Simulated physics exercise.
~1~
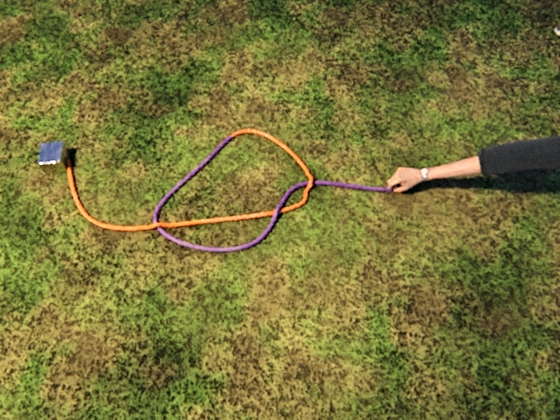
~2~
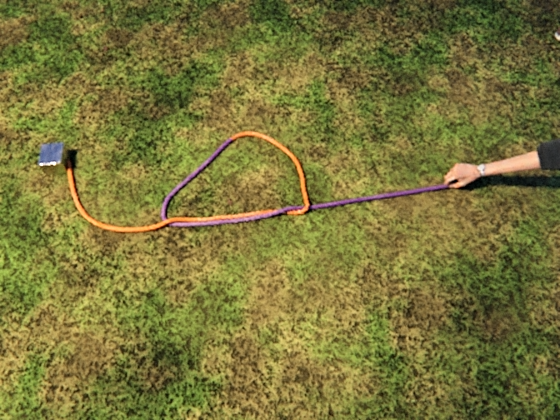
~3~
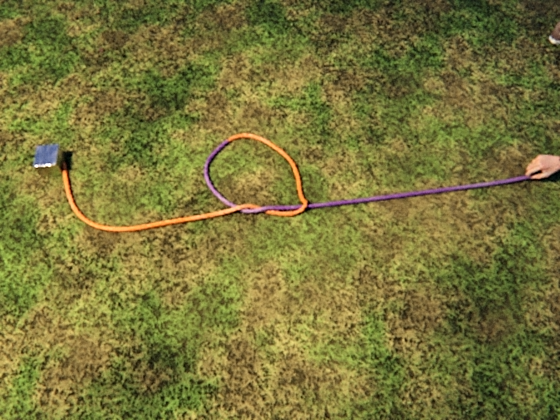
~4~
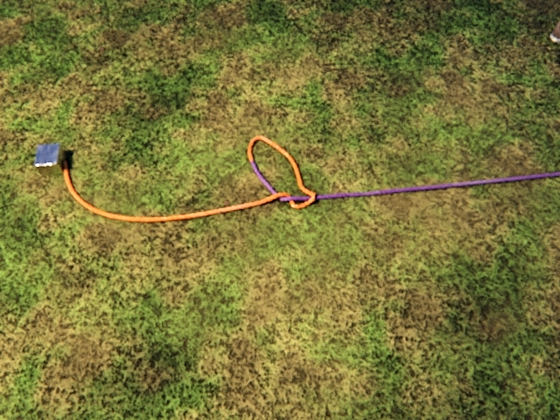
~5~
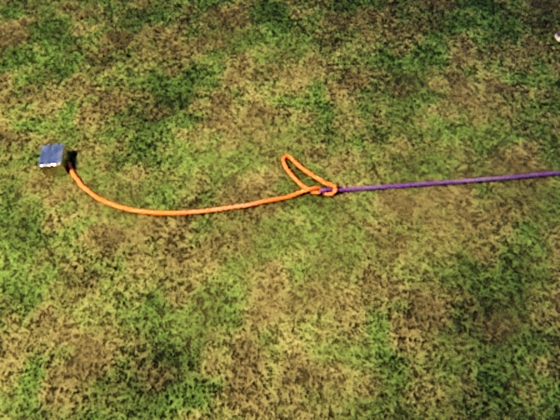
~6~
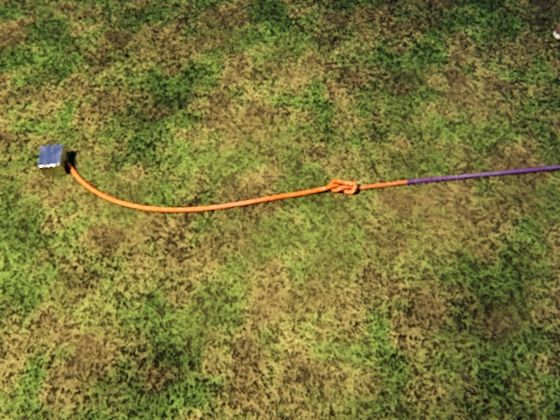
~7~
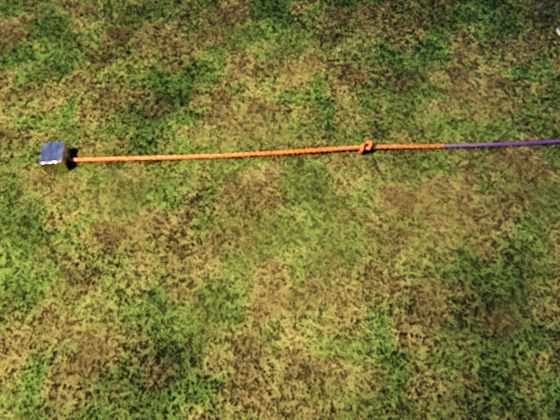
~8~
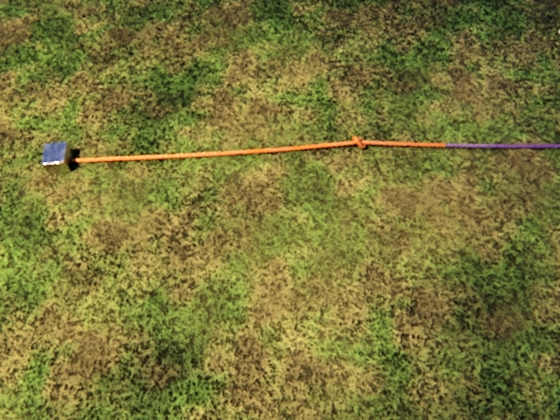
In this clip, a hand pulls the purple end of an orange and purple rope rightward across patchy grass, its left end fixed to a small blue block. The loop shrinks and tightens into a small knot, and the rope ends stretched nearly straight.
